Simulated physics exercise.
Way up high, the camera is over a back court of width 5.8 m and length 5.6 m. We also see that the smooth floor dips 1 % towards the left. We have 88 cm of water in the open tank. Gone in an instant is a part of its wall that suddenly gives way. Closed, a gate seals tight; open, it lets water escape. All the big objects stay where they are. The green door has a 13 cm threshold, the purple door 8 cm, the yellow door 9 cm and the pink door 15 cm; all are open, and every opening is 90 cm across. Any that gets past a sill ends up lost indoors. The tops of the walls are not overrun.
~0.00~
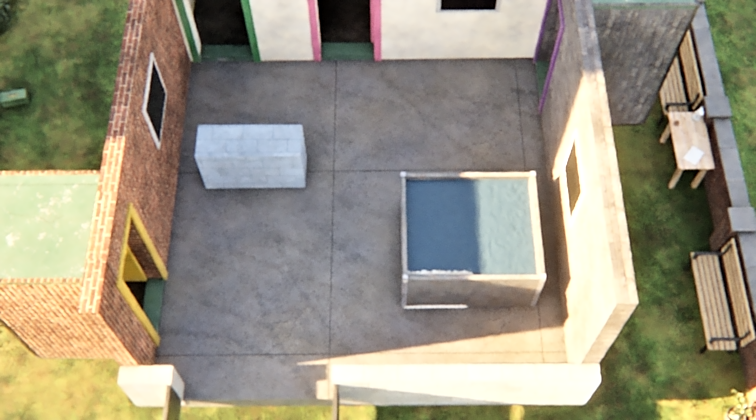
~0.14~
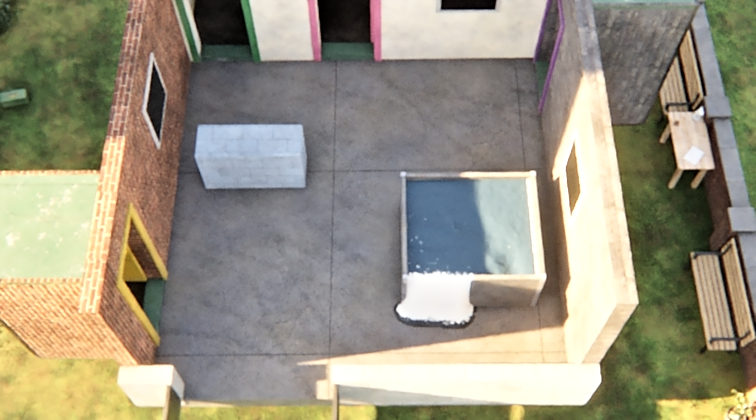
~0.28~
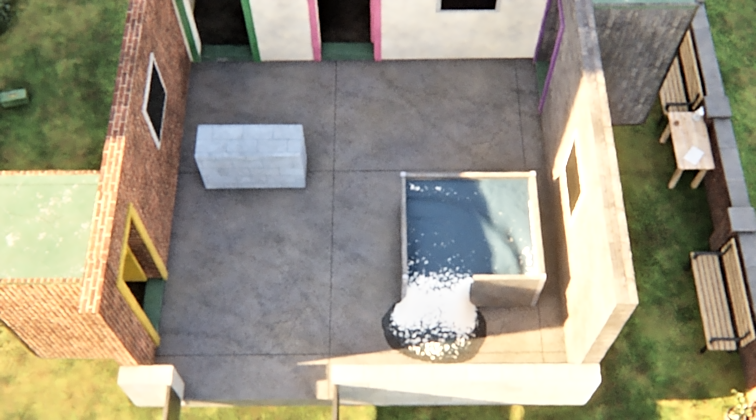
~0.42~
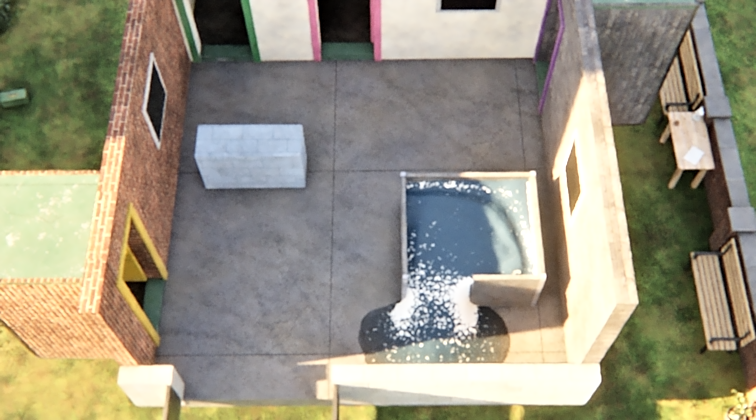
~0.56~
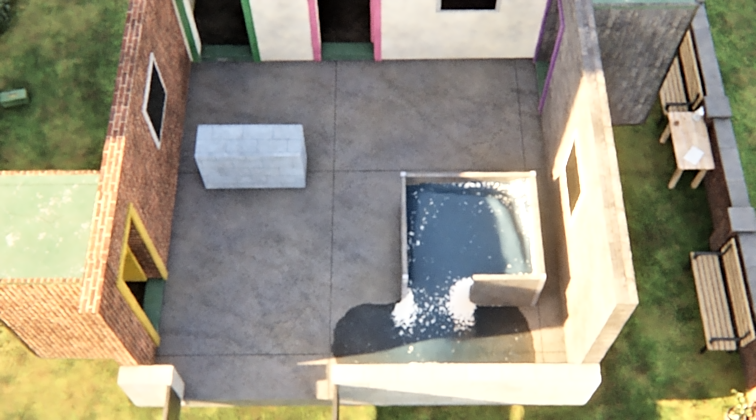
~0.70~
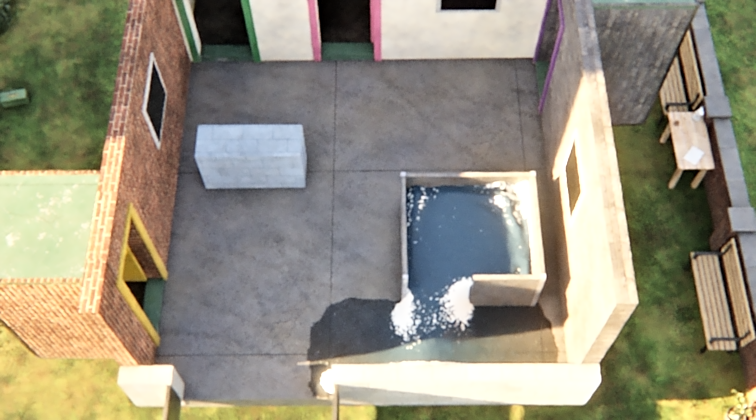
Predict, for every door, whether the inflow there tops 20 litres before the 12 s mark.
Prediction: At the green door it falls short of 20 litres; at the purple door it falls short of 20 litres; at the yellow door it tops 20 litres; at the pink door it falls short of 20 litres.
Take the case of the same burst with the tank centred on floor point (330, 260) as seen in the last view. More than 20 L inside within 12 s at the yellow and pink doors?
For the yellow door, the amount is acceptable; for the pink door, the amount is acceptable.
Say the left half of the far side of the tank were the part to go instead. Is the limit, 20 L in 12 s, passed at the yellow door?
Then yellow does not exceed it.
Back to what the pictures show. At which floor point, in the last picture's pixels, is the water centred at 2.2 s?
About (434, 294).
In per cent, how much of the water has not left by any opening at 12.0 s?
Still there: Roughly 74 %.
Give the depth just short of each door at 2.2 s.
Depths: Green door 0 cm, purple door 0 cm, yellow door 19 cm, pink door 0 cm.
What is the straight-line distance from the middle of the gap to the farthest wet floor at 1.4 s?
3.8 m.
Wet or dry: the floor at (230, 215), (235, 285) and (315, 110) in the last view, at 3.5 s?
The first point is awash, the second is awash and the third is not yet hit.
After 1.4 s water covers 20 % of the floor and is deepest (56 cm) near (425, 381); green door not reached, purple door not reached, yellow door not reached, pink door not reached.
After 2.2 s water covers 35 % of the floor and is deepest (40 cm) near (555, 379); green door not reached, purple door not reached, yellow door 19 cm at the sill, 30 L in, pink door not reached.
After 3.5 s water covers 55 % of the floor and is deepest (29 cm) near (425, 368); green door not reached, purple door 4 cm at the sill, 0 L in, yellow door 18 cm at the sill, 102 L in, pink door not reached.
After 7.0 s water covers 90 % of the floor and is deepest (14 cm) near (412, 381); green door 11 cm at the sill, 1 L in, purple door 6 cm at the sill, 9 L in, yellow door 12 cm at the sill, 172 L in, pink door 4 cm at the sill, 0 L in.
After 12.0 s water covers 100 % of the floor and is deepest (11 cm) near (189, 88); green door 9 cm at the sill, 2 L in, purple door 3 cm at the sill, 9 L in, yellow door 9 cm at the sill, 180 L in, pink door 9 cm at the sill, 0 L in.
